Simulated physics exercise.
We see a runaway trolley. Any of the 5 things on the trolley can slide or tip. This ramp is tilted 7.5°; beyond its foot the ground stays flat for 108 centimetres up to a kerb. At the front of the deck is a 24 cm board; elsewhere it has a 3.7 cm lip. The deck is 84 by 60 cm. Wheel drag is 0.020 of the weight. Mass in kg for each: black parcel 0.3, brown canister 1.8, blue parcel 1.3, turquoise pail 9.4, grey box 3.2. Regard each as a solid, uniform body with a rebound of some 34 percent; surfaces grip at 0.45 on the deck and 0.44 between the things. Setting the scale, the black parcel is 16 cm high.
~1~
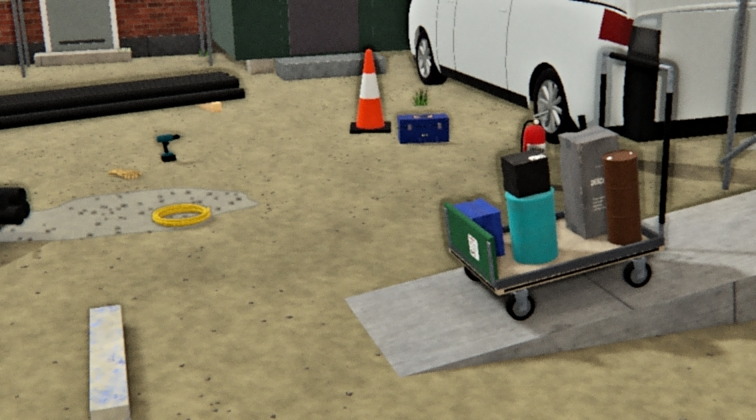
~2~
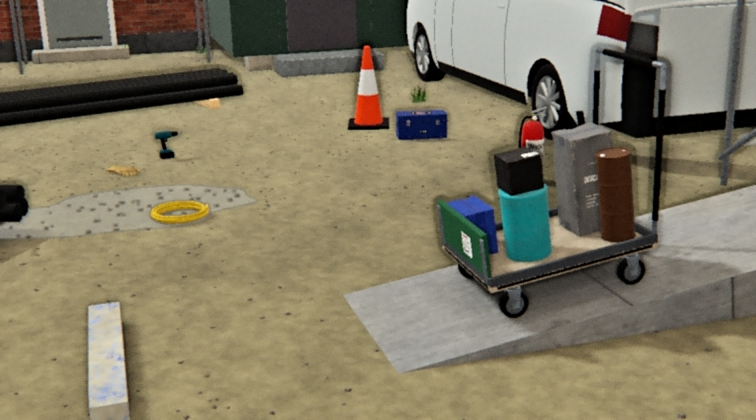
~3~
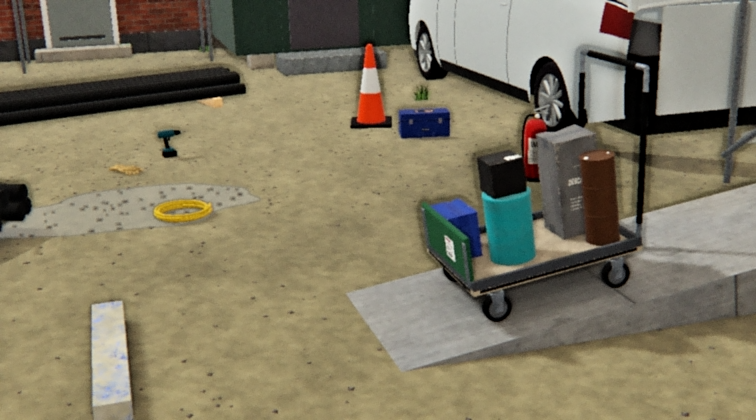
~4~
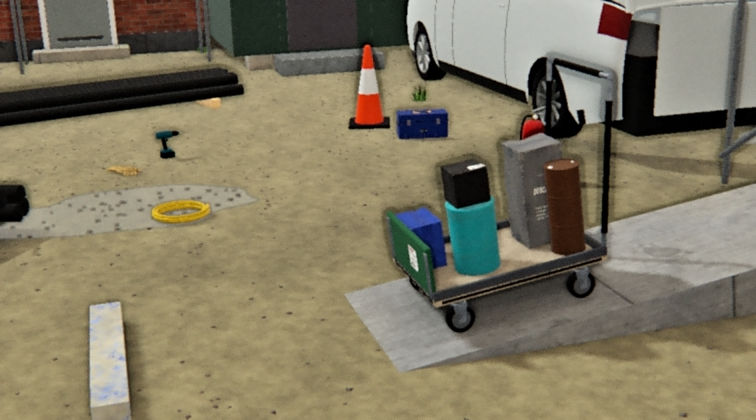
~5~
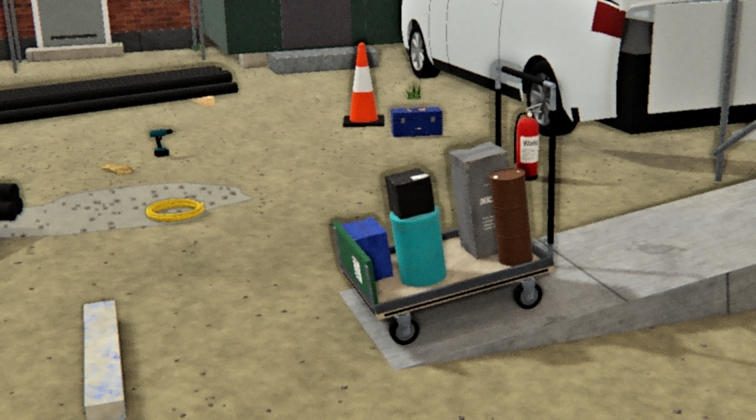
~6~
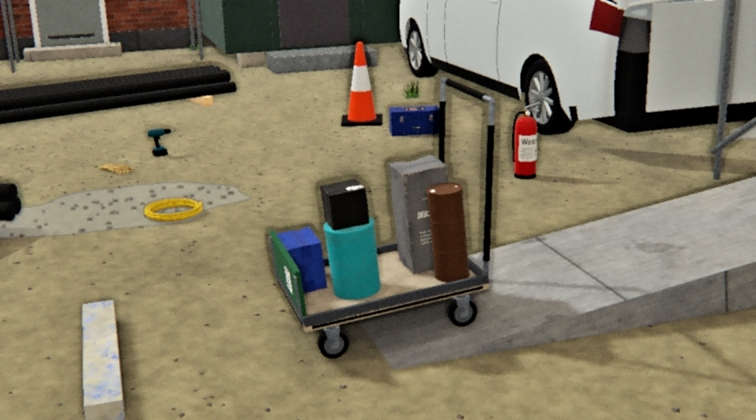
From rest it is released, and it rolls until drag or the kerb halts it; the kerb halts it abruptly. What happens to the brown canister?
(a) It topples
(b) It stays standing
Option a: It topples.
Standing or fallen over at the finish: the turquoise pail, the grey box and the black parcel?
In the last frame the turquoise pail remains up, the grey box remains up and the black parcel does not stay up.
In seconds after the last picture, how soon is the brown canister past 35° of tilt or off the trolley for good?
Near 1.0 s.
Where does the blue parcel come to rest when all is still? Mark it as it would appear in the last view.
Its middle comes to rest around (120, 283).
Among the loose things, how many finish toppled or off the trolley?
The answer is 2.
Then, 0.70 s on from there, trolley at the kerb; brown canister 3° off its base near (251, 269); black parcel moved 9 cm; grey box moved 9 cm.
Then, 1.10 s on from there, trolley at the kerb; brown canister 37° off its base near (216, 274); black parcel 50° off its base; grey box moved 15 cm.
Then, 1.70 s on from there, trolley at the kerb; black parcel now off the trolley; brown canister on its side near (192, 312); grey box moved 15 cm.
Then, 2.20 s on from there, trolley at the kerb; brown canister now off the trolley; grey box moved 15 cm; turquoise pail moved 10 cm.
In the end, off the trolley and tipped over, black parcel and brown canister; not toppled but over 10 cm from the start, turquoise pail and grey box; blue parcel under 10 cm from the start.
